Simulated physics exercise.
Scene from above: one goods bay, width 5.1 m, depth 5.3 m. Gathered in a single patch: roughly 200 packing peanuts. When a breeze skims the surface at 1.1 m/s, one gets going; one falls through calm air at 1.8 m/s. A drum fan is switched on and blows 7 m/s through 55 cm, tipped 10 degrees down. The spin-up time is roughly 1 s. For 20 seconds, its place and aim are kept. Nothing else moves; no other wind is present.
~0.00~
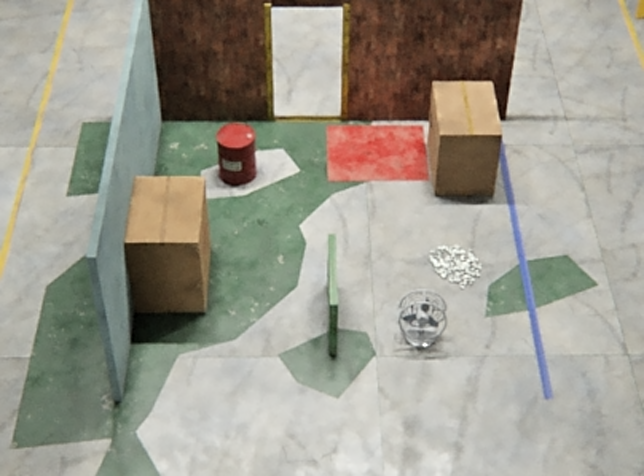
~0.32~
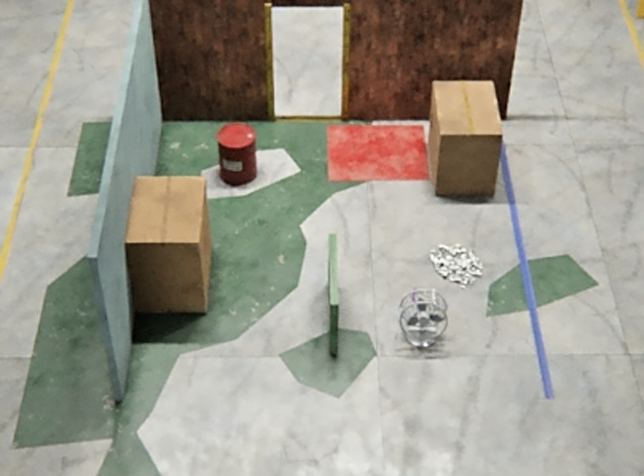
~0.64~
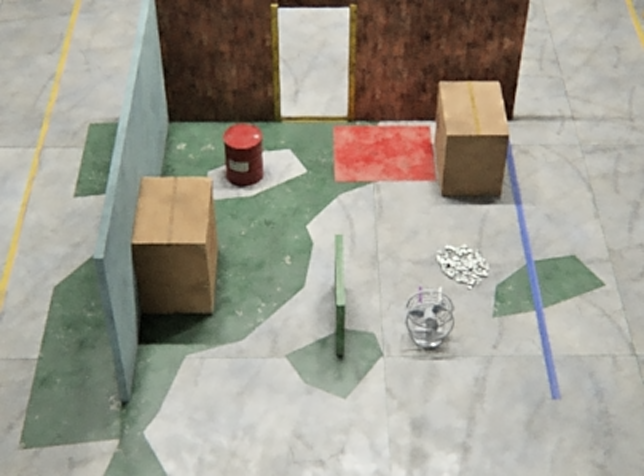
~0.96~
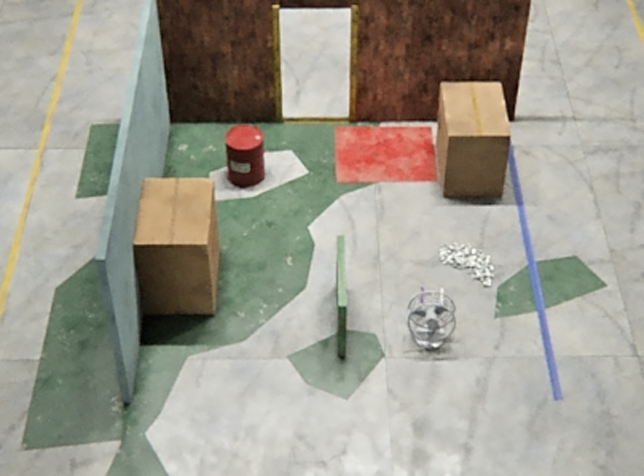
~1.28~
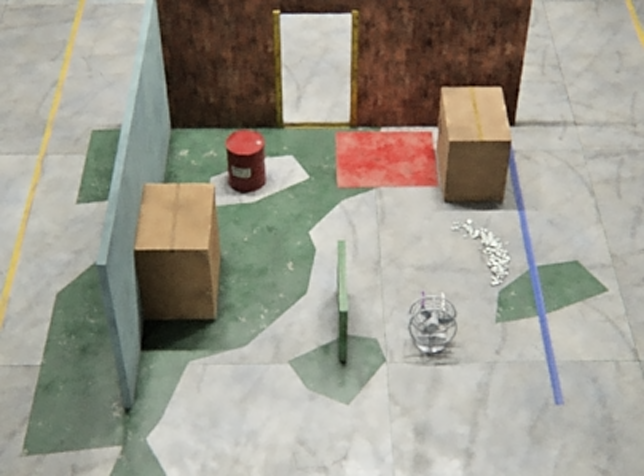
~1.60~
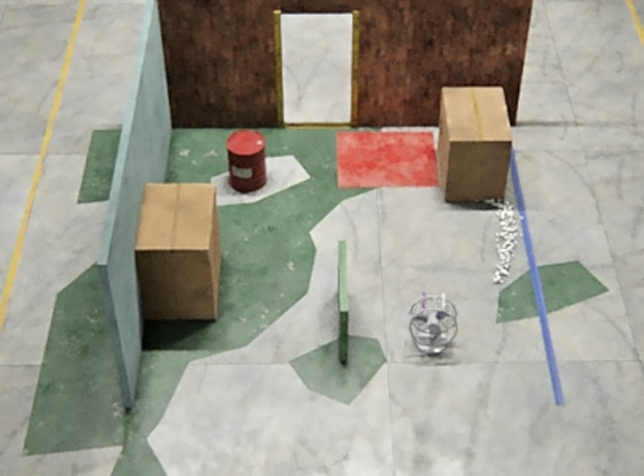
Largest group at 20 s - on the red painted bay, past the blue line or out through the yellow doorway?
Blue one.
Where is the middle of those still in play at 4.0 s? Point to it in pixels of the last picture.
Around (529, 223).
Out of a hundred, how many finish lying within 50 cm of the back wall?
0 per cent.
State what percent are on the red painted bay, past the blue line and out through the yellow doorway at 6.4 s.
0 % red, 90 % blue, 0 % yellow.
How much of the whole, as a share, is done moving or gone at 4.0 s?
50 %.
After 4.0 s, 46 % are on the move or not yet settled, 0 % are out through the yellow doorway, 0 % on the red painted bay and 74 % past the blue line; the middle of those still in play is near (529, 223).
After 6.4 s, 30 % are on the move or not yet settled, 0 % are out through the yellow doorway, 0 % on the red painted bay and 88 % past the blue line; the middle of those still in play is near (549, 219).
After 11.0 s, 16 % are on the move or not yet settled, 0 % are out through the yellow doorway, 0 % on the red painted bay and 92 % past the blue line; the middle of those still in play is near (535, 240).
After 20.0 s, at the end, 0 % are out through the yellow doorway, 0 % on the red painted bay and 94 % past the blue line.
